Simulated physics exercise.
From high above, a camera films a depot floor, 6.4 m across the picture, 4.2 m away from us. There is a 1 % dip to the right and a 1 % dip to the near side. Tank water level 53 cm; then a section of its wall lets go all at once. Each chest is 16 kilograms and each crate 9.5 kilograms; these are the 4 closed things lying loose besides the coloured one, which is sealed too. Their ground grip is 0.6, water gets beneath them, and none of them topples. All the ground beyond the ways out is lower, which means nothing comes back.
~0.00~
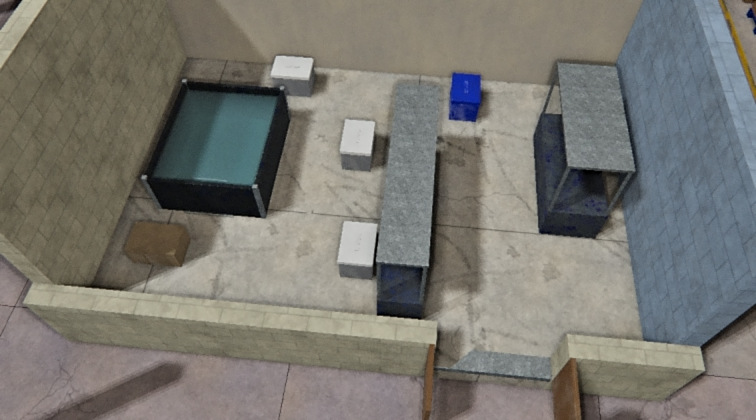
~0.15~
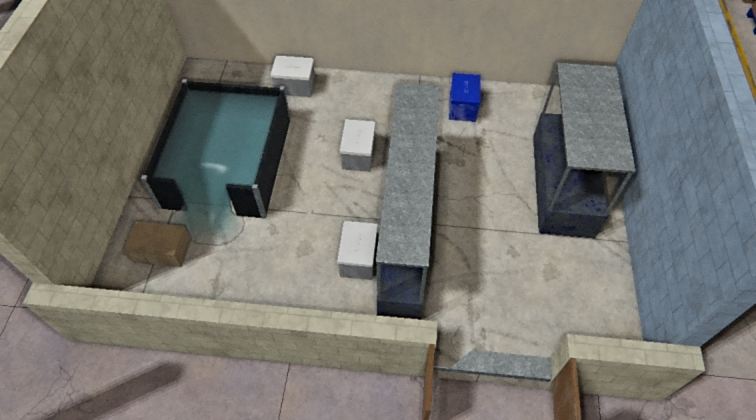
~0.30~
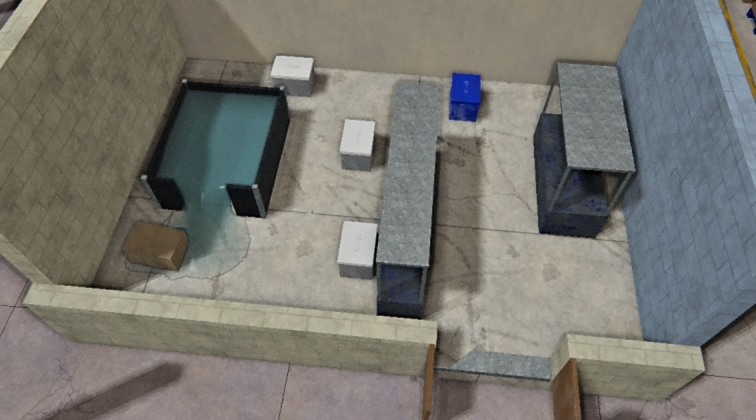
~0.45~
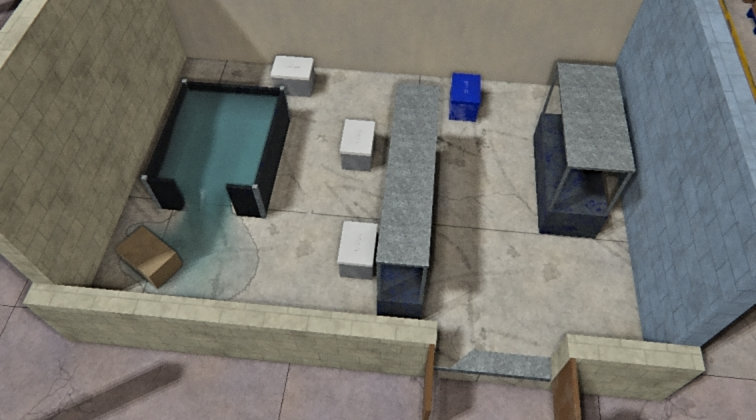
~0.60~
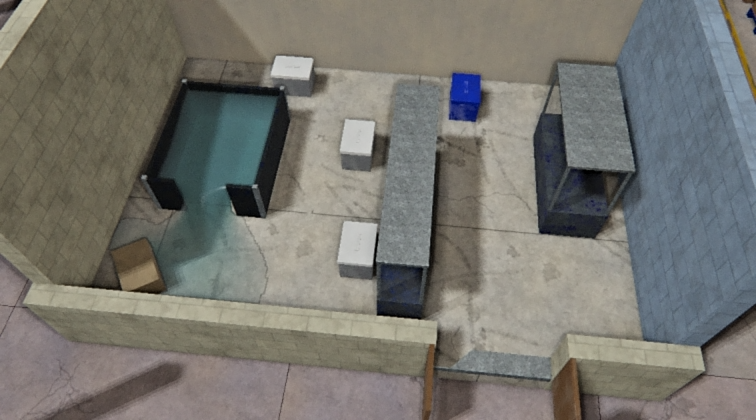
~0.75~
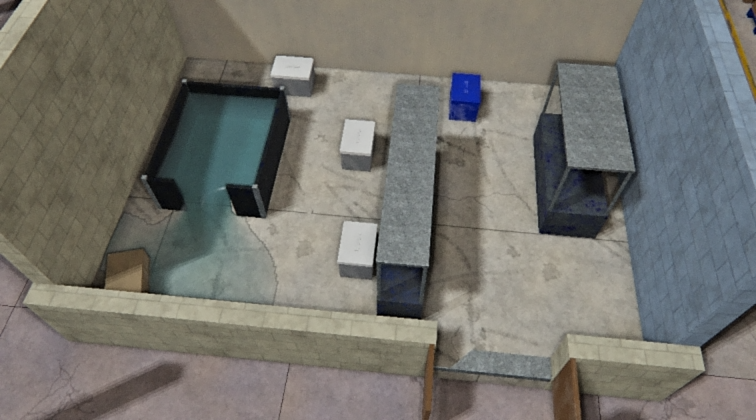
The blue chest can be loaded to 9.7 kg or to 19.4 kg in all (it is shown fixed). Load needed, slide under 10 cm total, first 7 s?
The right call is the lighter setup.
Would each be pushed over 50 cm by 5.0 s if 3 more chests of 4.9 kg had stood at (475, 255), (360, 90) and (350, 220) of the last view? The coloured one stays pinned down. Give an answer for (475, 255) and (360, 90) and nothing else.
One by one: Smaller shift, smaller shift.
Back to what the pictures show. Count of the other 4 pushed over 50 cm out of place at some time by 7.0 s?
Result: 2.
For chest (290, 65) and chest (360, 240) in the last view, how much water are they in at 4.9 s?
Close to 2 and 5 centimetres.
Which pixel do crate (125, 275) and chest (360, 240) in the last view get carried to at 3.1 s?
First near (140, 212), second near (347, 201).
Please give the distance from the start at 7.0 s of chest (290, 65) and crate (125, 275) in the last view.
Answer, in order asked: 0 cm, 60 cm.
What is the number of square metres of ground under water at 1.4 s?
Somewhere around 6.0 m2, roughly.
After 1.4 s the blue chest would be 0 cm from its start with 9.7 kg and 0 cm from its start with 19.4 kg; 0 cm of water round it then.
After 3.1 s the blue chest would be 0 cm from its start with 9.7 kg and 0 cm from its start with 19.4 kg; 0 cm of water round it then.
After 4.9 s the blue chest would be 0 cm from its start with 9.7 kg and 0 cm from its start with 19.4 kg; 0 cm of water round it then.
After 7.0 s the blue chest would be 0 cm from its start with 9.7 kg and 0 cm from its start with 19.4 kg; 3 cm of water round it then.
